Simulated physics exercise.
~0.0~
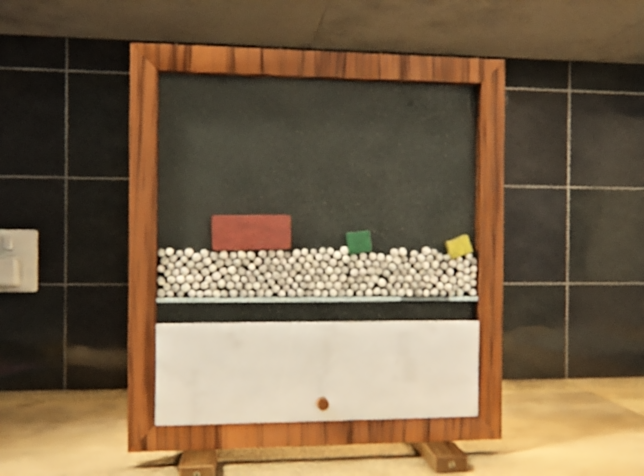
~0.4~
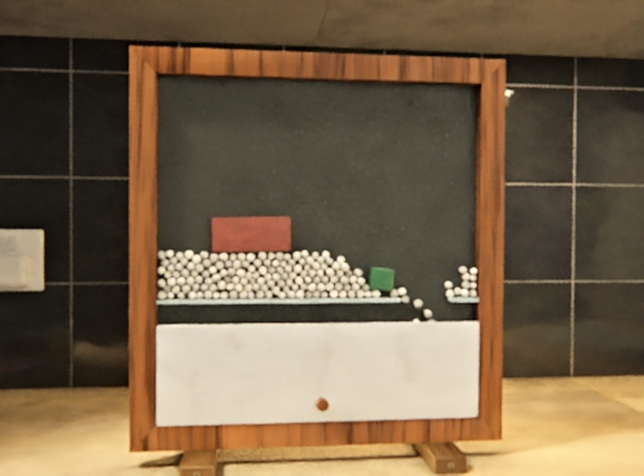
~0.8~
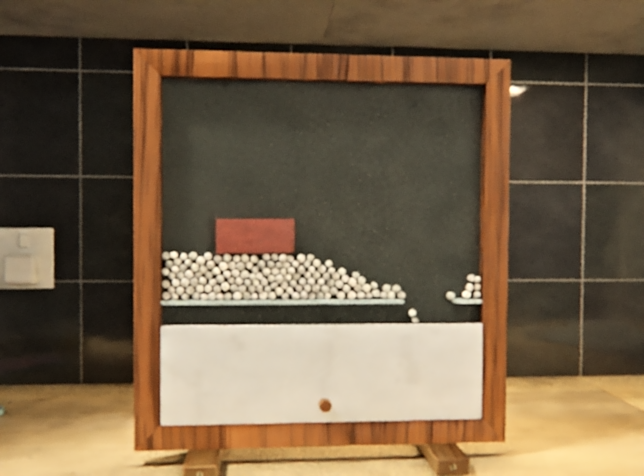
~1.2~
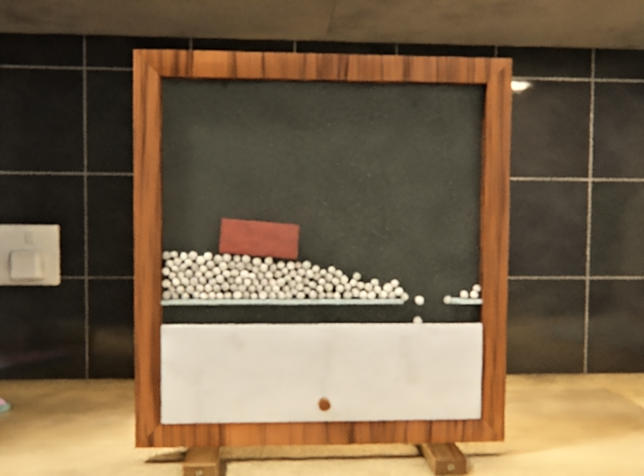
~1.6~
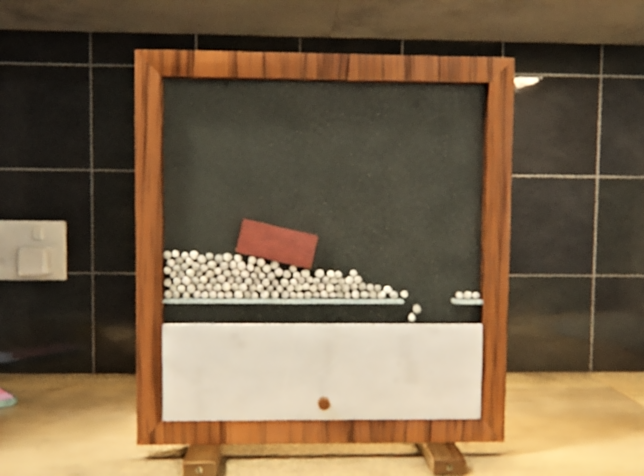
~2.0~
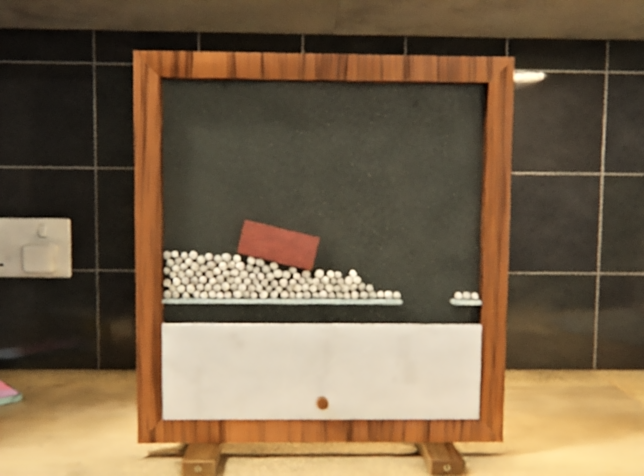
On a pale counter before dark tiles, a wood-framed box with a clear front is seen nearly straight on, the view drifting slightly sideways. Small white balls lie in a level bed above a white drawer front, with a red block at left, a smaller green one right of centre and a yellow one at far right. A gap opens in the floor toward the right, and balls pour through as the yellow block disappears. The green block slides right and vanishes too. As the bed slopes down, the red block shifts right and tips, finally resting tilted on the remaining balls.
